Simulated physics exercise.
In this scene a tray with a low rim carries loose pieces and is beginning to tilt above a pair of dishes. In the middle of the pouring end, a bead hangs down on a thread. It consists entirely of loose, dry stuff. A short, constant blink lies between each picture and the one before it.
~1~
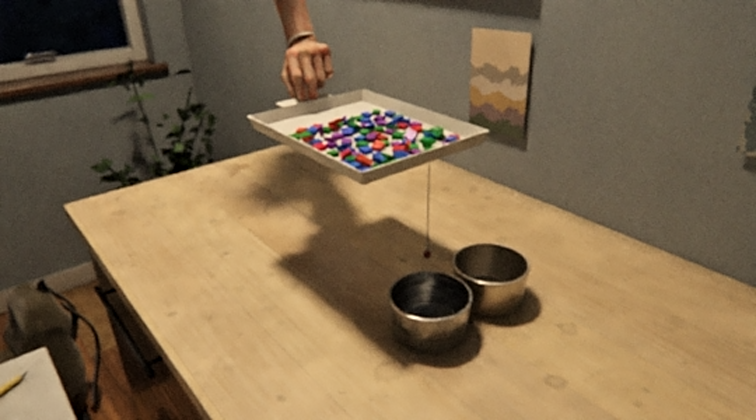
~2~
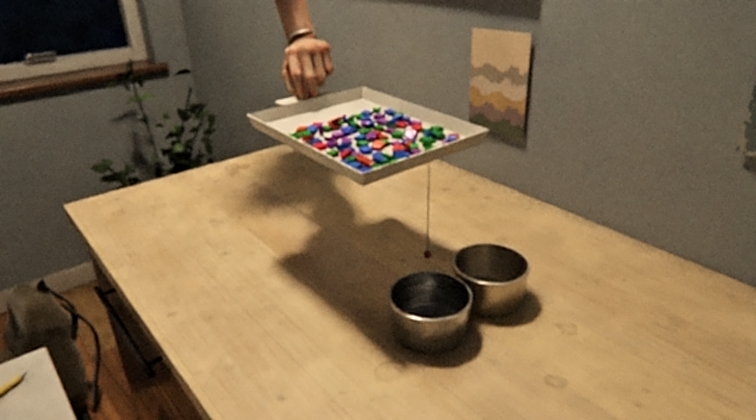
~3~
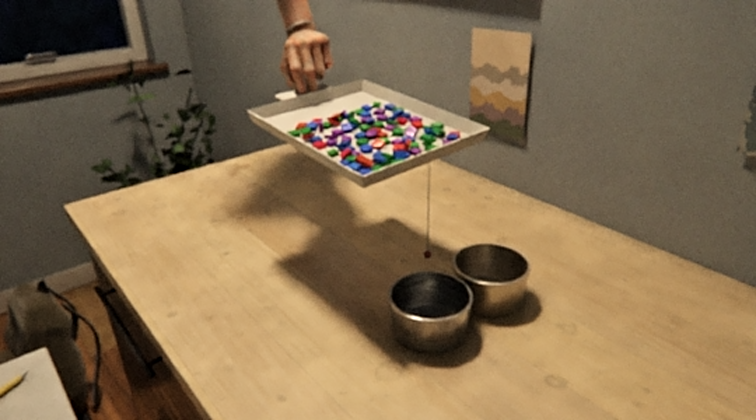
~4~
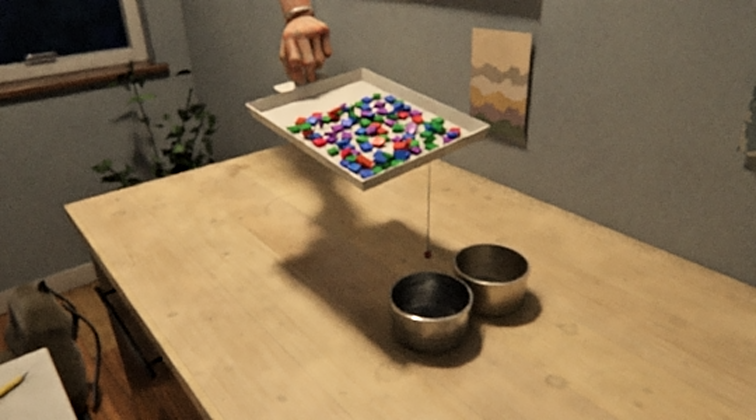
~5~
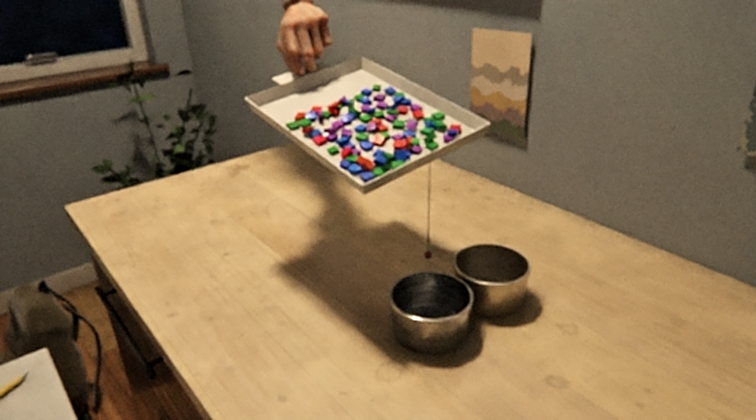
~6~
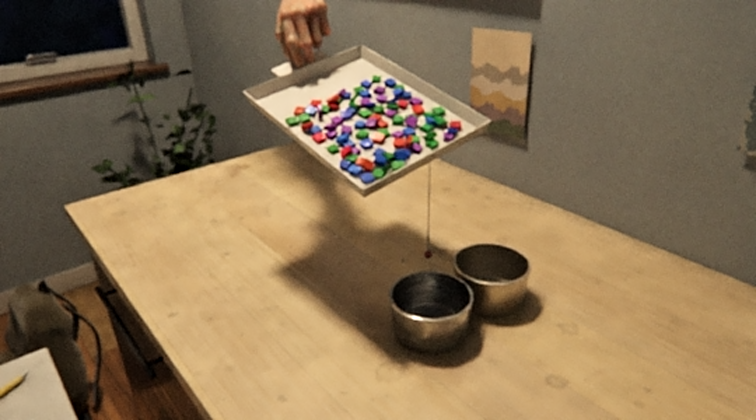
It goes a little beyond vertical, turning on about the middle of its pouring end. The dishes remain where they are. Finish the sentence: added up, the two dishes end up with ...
... under half of it.
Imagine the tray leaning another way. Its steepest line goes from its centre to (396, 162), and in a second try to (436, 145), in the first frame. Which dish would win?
So, first the left-side one, then the right-side one.
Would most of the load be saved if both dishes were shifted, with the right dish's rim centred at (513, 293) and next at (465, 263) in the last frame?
Well, it comes to a lesser portion at first and a greater portion after that.
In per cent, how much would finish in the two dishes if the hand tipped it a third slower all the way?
Result: About 10 per cent.
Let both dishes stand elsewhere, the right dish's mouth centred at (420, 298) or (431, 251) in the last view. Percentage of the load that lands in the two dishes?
About 30 and 90 per cent.
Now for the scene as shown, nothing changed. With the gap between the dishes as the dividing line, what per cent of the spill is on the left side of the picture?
Close to 100 per cent of the spill, I think.
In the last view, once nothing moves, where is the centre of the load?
Somewhere close to (365, 329) in the last picture.
Soon, tray tipped steeply; all on the tray.
A while on, tray tipped right over; about two thirds on the tray; a stray few in the left dish; about a quarter outside both; about a quarter in the air.
Towards the end, tray tipped past a quarter turn; a small part in the left dish; nearly all outside both.
Finally, tray tipped past a quarter turn; a small part in the left dish; none in the right dish; nearly all outside both.
